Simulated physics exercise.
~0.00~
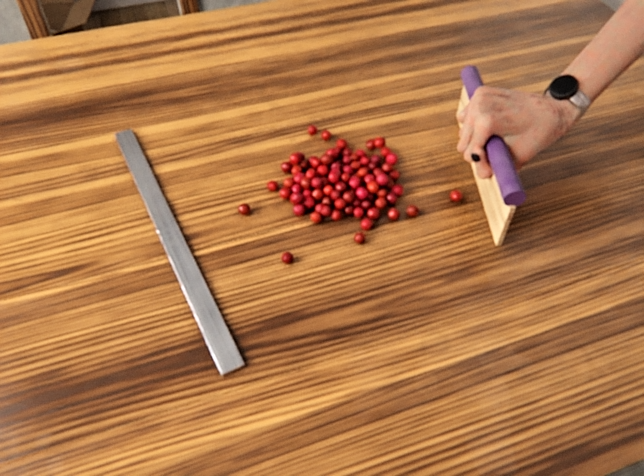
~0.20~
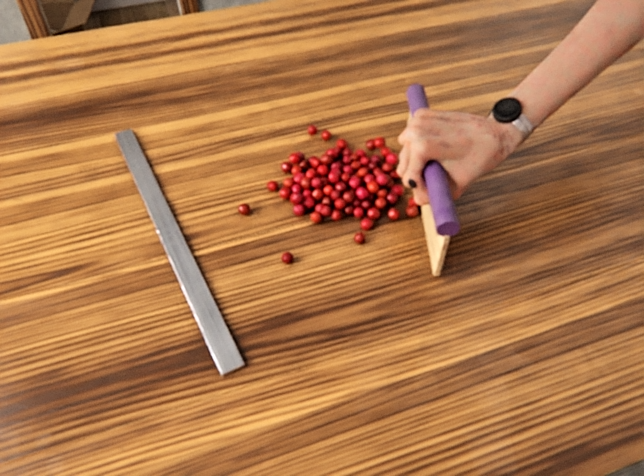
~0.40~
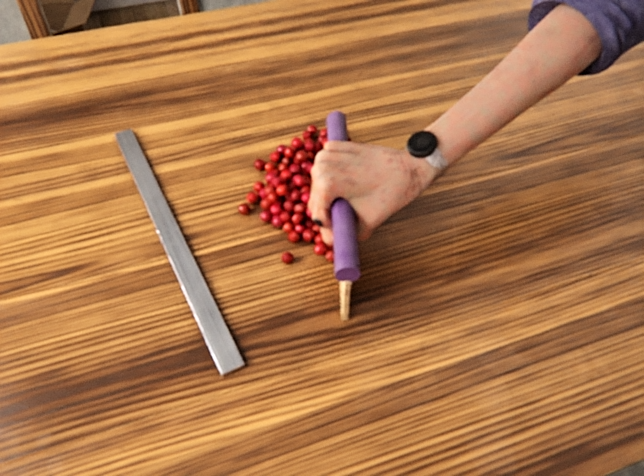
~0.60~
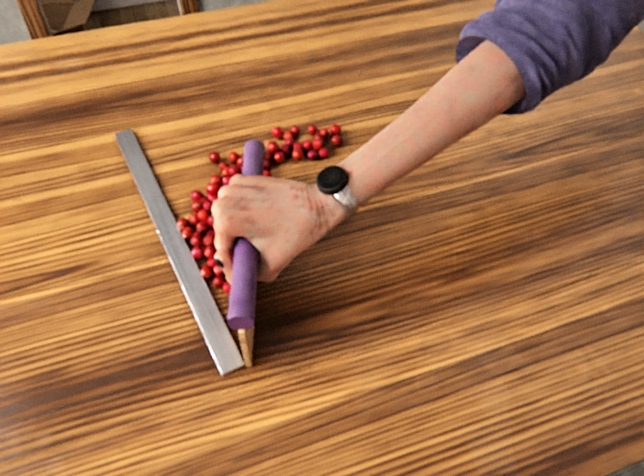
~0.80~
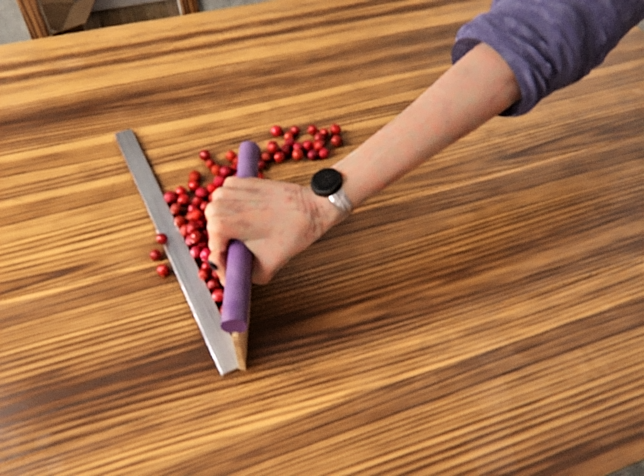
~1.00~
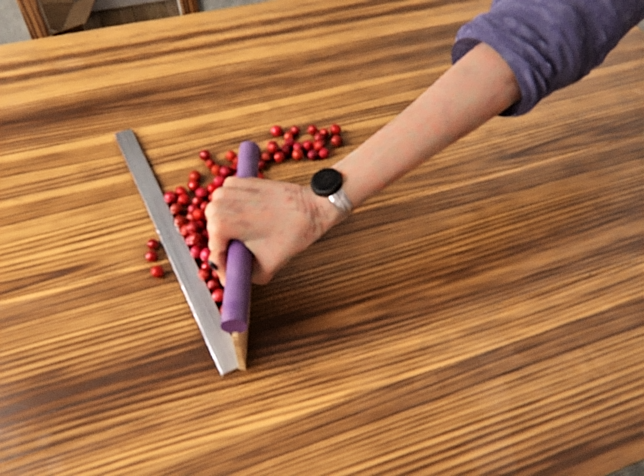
A hand with a purple-handled scraper pushes red berries left, and a few cross the metal strip.
